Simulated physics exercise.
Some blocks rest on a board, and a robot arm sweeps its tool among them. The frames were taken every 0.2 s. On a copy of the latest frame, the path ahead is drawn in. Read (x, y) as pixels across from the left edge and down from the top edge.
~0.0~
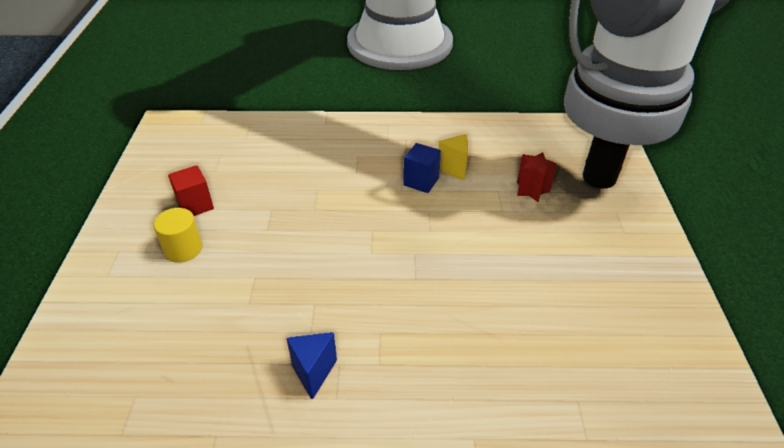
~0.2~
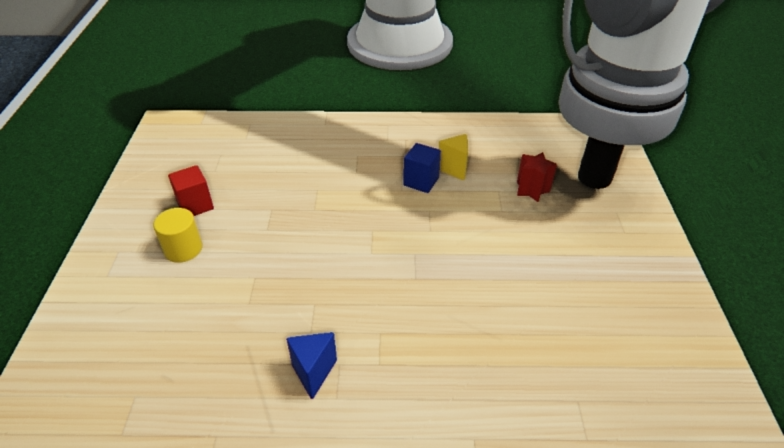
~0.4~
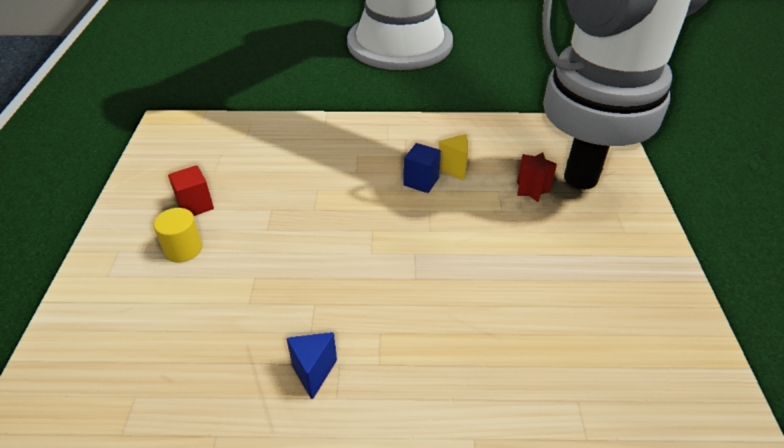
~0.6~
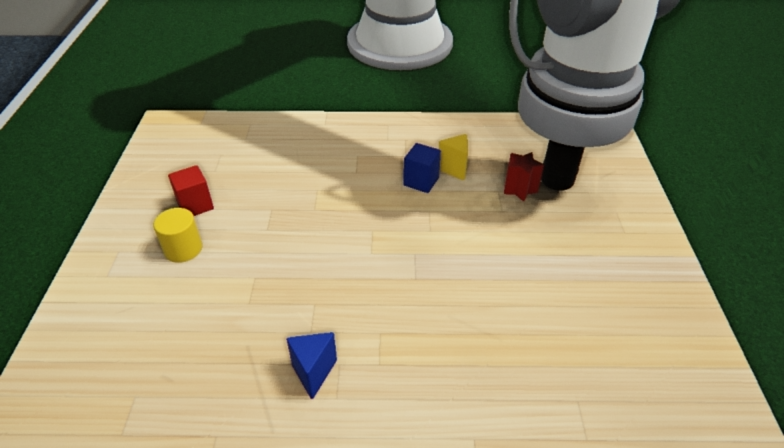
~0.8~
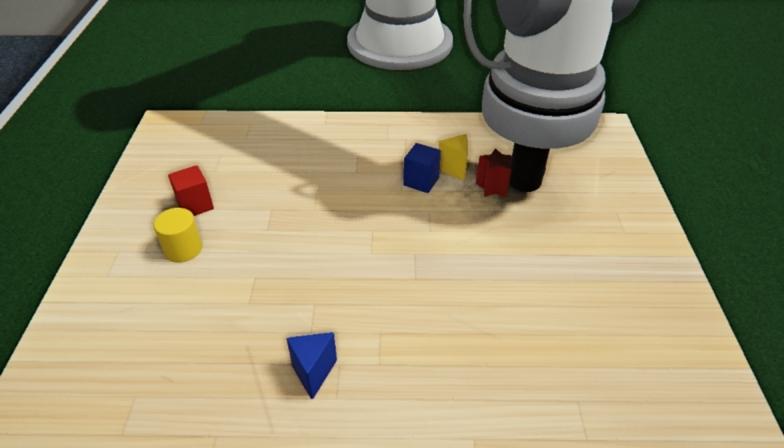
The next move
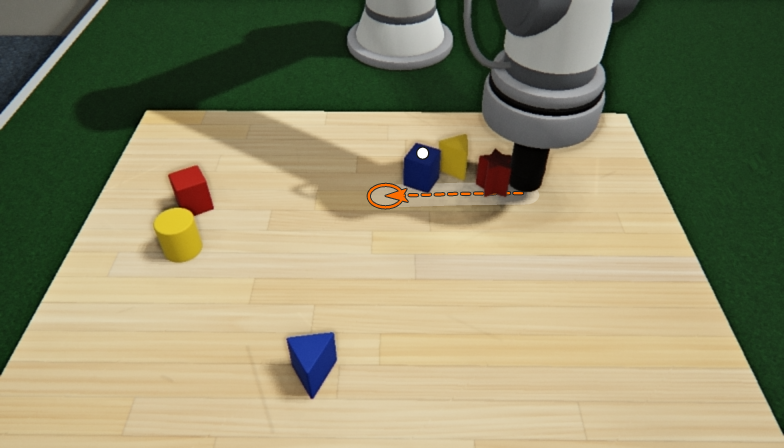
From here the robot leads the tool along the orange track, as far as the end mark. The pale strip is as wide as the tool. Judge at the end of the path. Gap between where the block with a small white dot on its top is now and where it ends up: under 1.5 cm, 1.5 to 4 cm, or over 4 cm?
Travel: Beyond 4 cm.
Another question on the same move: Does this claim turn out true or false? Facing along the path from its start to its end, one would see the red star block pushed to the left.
Answer: False.
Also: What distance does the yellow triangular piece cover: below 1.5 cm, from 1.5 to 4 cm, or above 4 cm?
The distance will be 1.5 to 4 cm.
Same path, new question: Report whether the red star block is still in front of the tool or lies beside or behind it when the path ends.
By the time the path ends, the red star block has slid off to the side or behind.
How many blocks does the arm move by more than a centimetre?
My guess is at least three.
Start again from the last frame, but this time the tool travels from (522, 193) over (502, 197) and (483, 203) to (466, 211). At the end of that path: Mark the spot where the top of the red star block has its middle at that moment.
It should be at about (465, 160).
Path on the board, straight from (522, 193) to (386, 196); the dot is on the blue four-sided block.
What follows on the original path. One third of the way, tool at (477, 183); blue four-sided block at (419, 152); yellow triangular piece at (448, 139), turned 40° clockwise; red star block at (451, 157).
Two thirds of the way, tool at (431, 184); blue four-sided block at (387, 143); yellow triangular piece at (440, 135), turned 80° clockwise; red star block at (413, 151), turned 35° clockwise.
At the end, tool at (385, 185); blue four-sided block at (370, 134), turned 25° clockwise; yellow triangular piece at (440, 135), turned 80° clockwise; red star block at (384, 149), turned 70° clockwise.
